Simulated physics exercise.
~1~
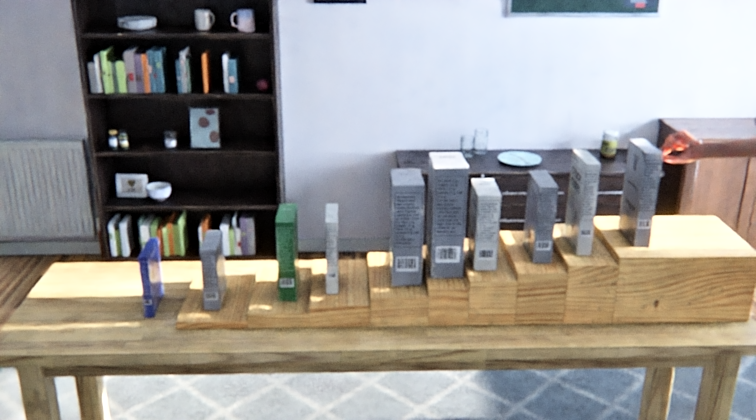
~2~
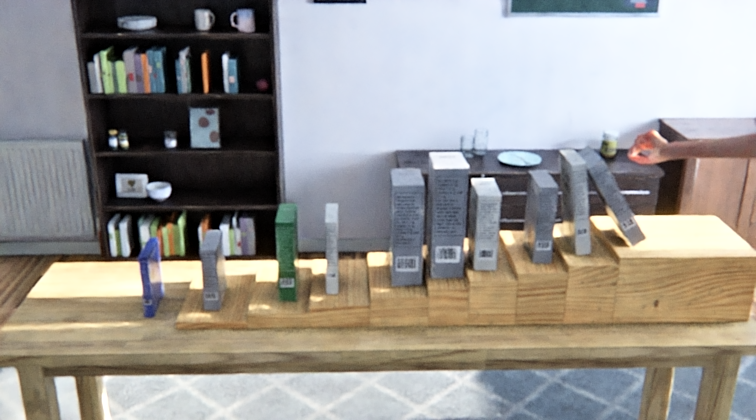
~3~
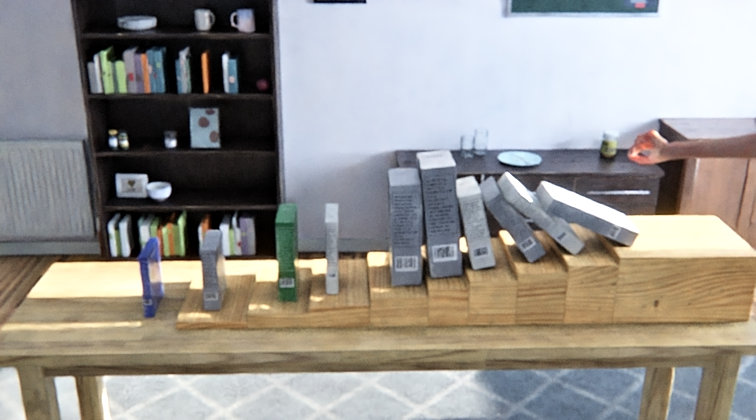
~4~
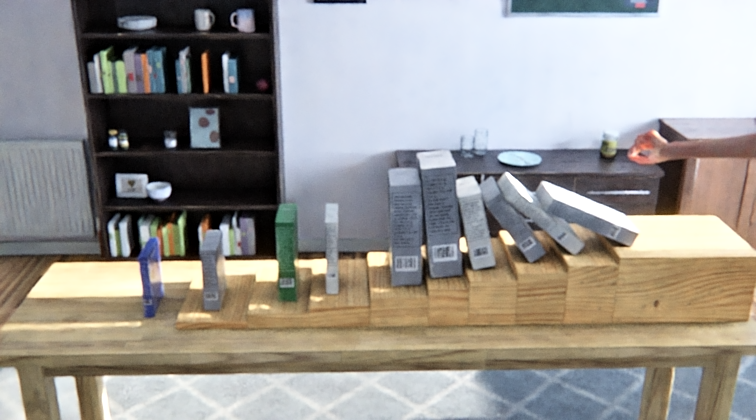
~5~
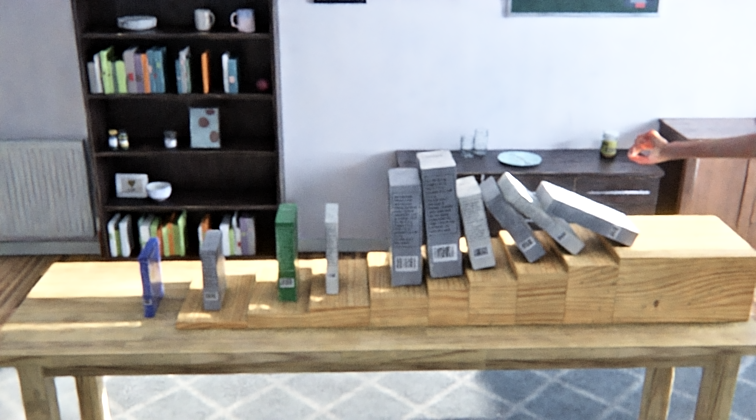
Upright boxes on a stepped wooden block toppling leftward from the right end, then stopping partway, leaving green and blue ones standing.
